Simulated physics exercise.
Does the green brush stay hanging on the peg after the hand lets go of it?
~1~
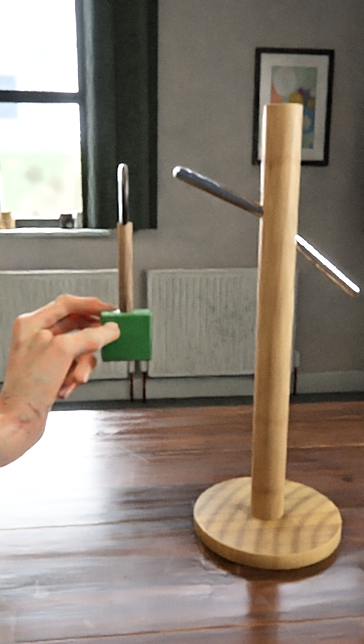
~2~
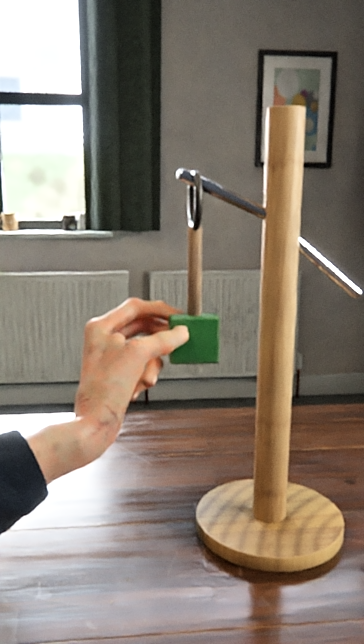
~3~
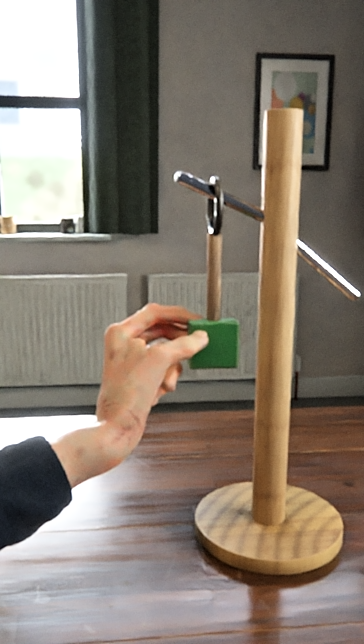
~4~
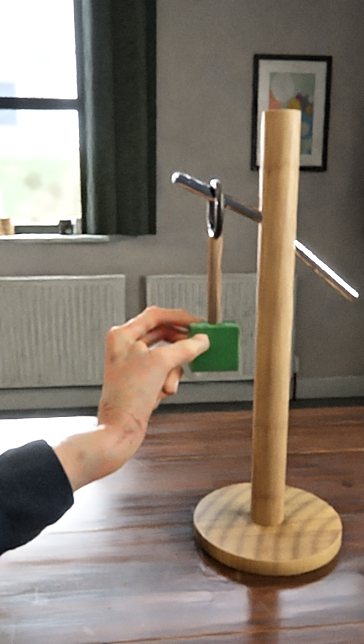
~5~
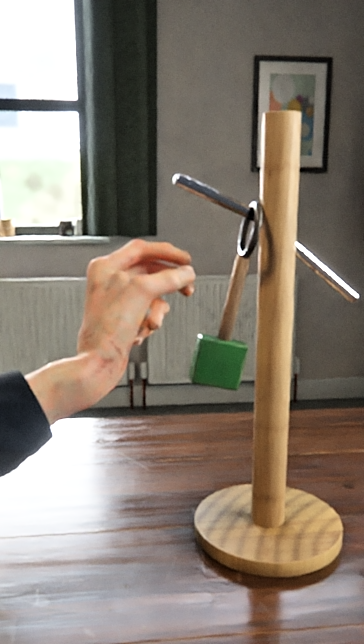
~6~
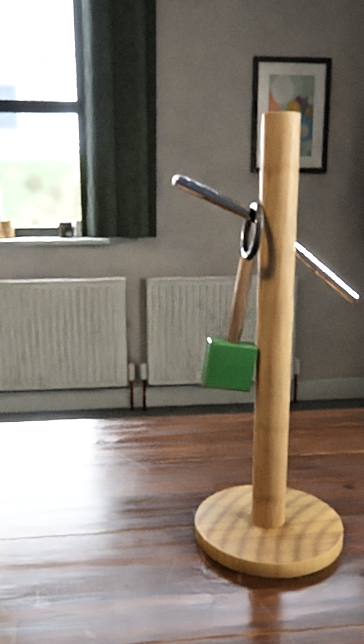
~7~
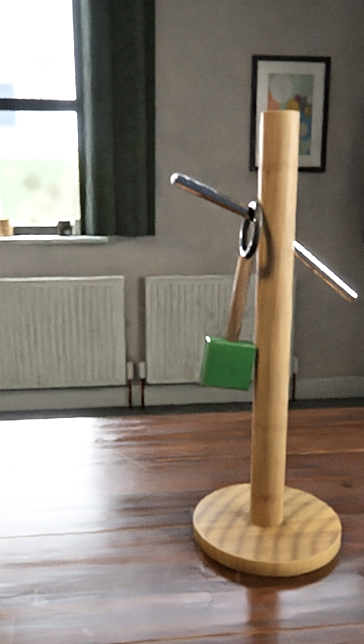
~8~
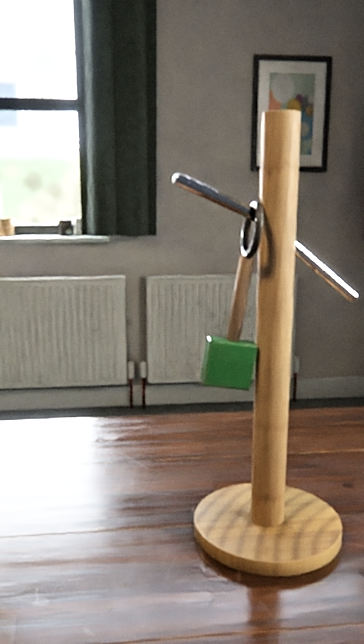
Yes, the green brush stays hooked by its ring. It moves in toward the post, tilts a little and then hangs still.
